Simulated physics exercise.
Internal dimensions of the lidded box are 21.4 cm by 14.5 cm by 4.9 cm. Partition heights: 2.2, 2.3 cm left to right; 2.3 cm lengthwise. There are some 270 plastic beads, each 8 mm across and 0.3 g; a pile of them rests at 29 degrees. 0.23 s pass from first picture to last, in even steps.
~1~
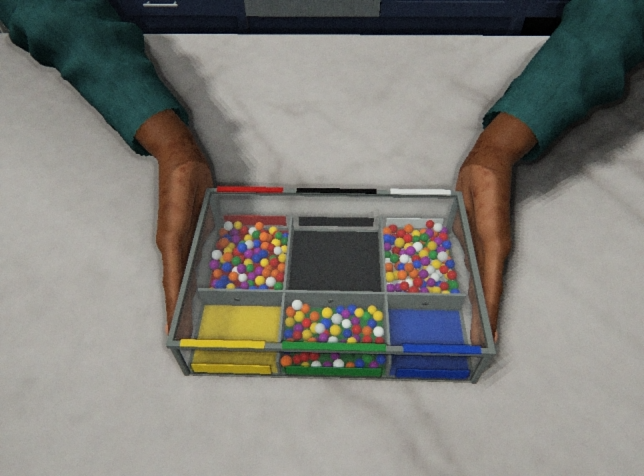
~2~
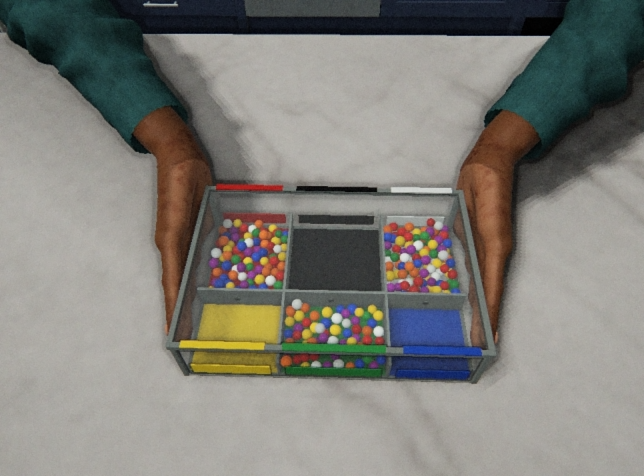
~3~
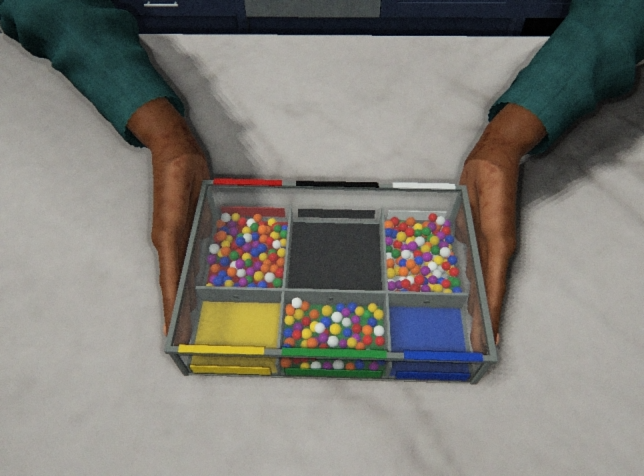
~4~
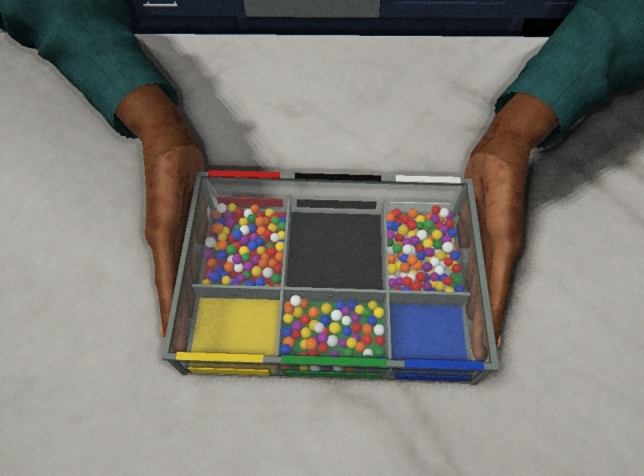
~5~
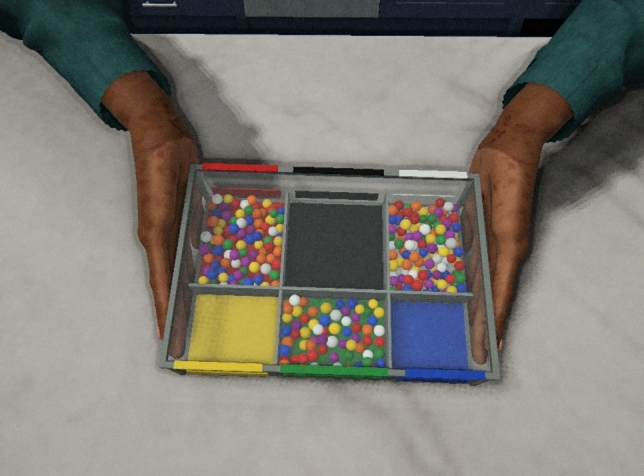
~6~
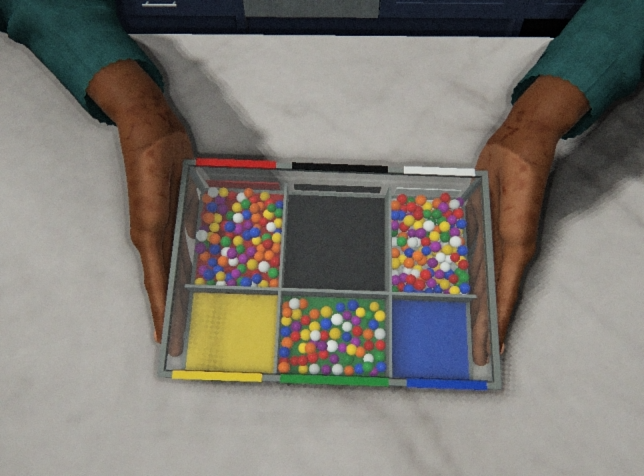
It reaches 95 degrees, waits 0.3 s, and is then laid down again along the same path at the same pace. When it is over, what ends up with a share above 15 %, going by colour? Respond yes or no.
Red: No; blue: Yes; green: Yes; yellow: Yes; white: No; black: No.
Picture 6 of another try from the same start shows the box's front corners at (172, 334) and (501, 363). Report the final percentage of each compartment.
By the end, red has 0%, blue has 55%, green has 25%, yellow has 0%, white has 15% and black has 0%.
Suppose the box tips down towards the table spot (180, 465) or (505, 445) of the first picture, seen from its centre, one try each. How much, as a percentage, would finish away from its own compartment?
The share comes to roughly 75 in a hundred, then roughly 65 in a hundred.
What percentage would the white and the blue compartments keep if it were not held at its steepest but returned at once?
Then white keeps 5% and blue keeps 35%.
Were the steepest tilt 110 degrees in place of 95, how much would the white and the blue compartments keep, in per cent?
In per cent, white comes to 0 and blue to 40.
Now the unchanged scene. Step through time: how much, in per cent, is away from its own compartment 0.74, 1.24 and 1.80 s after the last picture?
In order, some 60, 70 and 70.
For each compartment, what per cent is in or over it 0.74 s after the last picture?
You'd see red at 5, blue at 30, green at 30, yellow at 20, white at 10 and black at 0 per cent.
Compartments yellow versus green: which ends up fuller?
The green compartment ends up with more.
Then, 0.74 s after the last picture, tilt 95 degrees; red 5 %, blue 30 %, green 30 %, yellow 20 %, white 10 %.
Then, 1.24 s after the last picture, tilt 50 degrees; red 5 %, blue 40 %, green 35 %, yellow 25 %, white 5 %.
Then, 1.80 s after the last picture, tilt 0 degrees; red 5 %, blue 40 %, green 35 %, yellow 25 %, white 5 %.
In the end, red 5 %, blue 40 %, green 35 %, yellow 25 %, white 5 %, black 0 %.
